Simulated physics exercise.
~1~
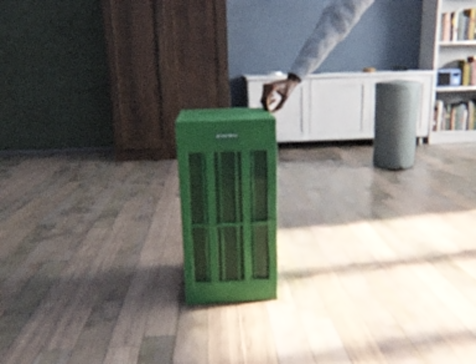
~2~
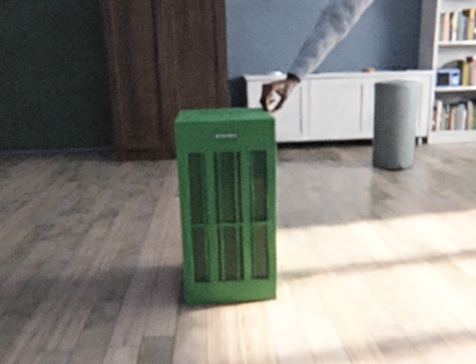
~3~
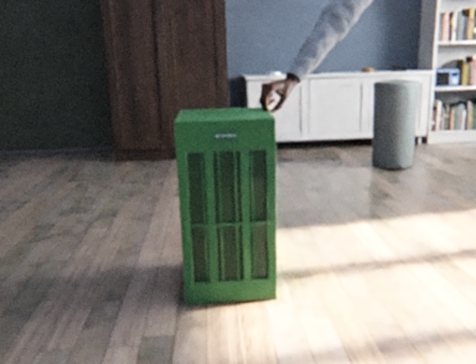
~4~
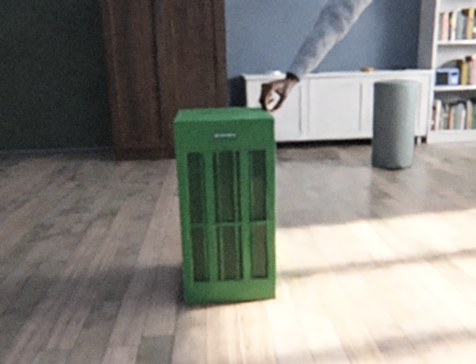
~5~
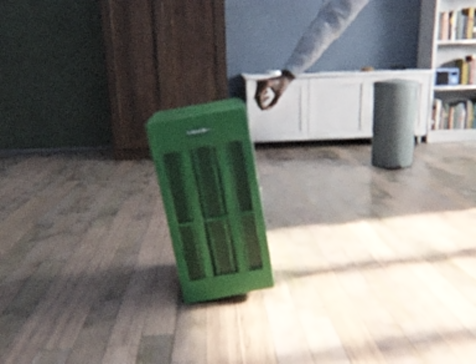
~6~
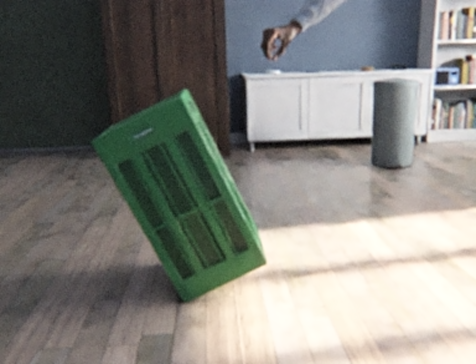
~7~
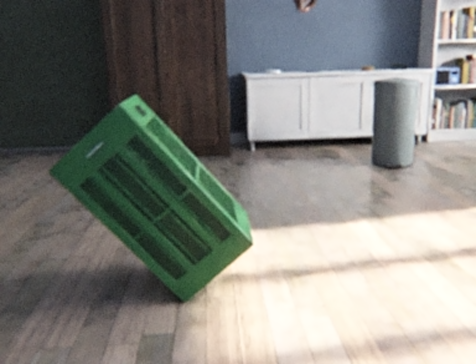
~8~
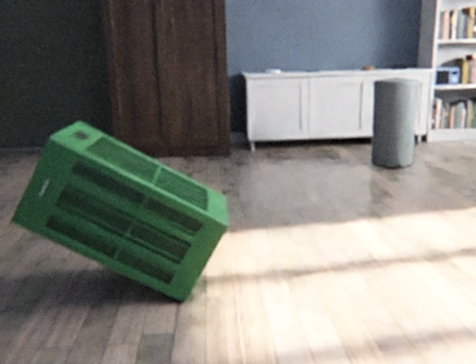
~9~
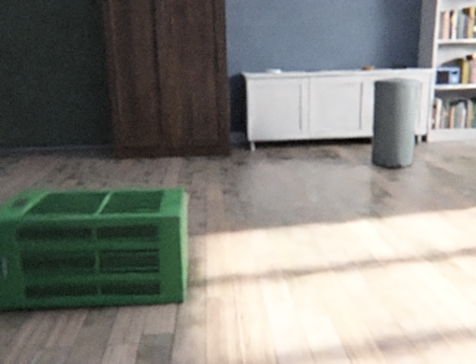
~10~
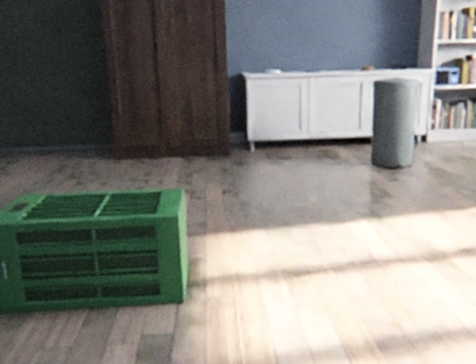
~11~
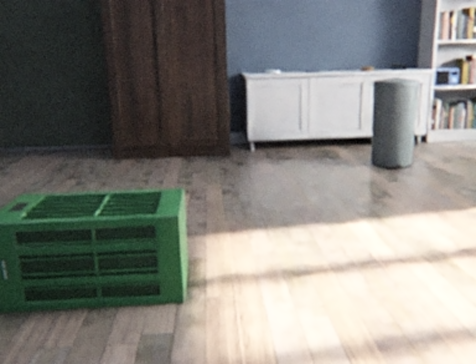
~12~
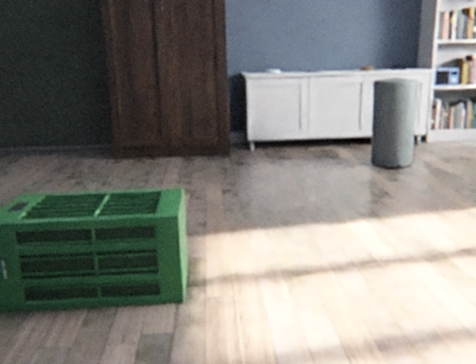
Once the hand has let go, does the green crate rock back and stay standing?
No, it keeps tipping to the left and ends up lying on its side on the floor.
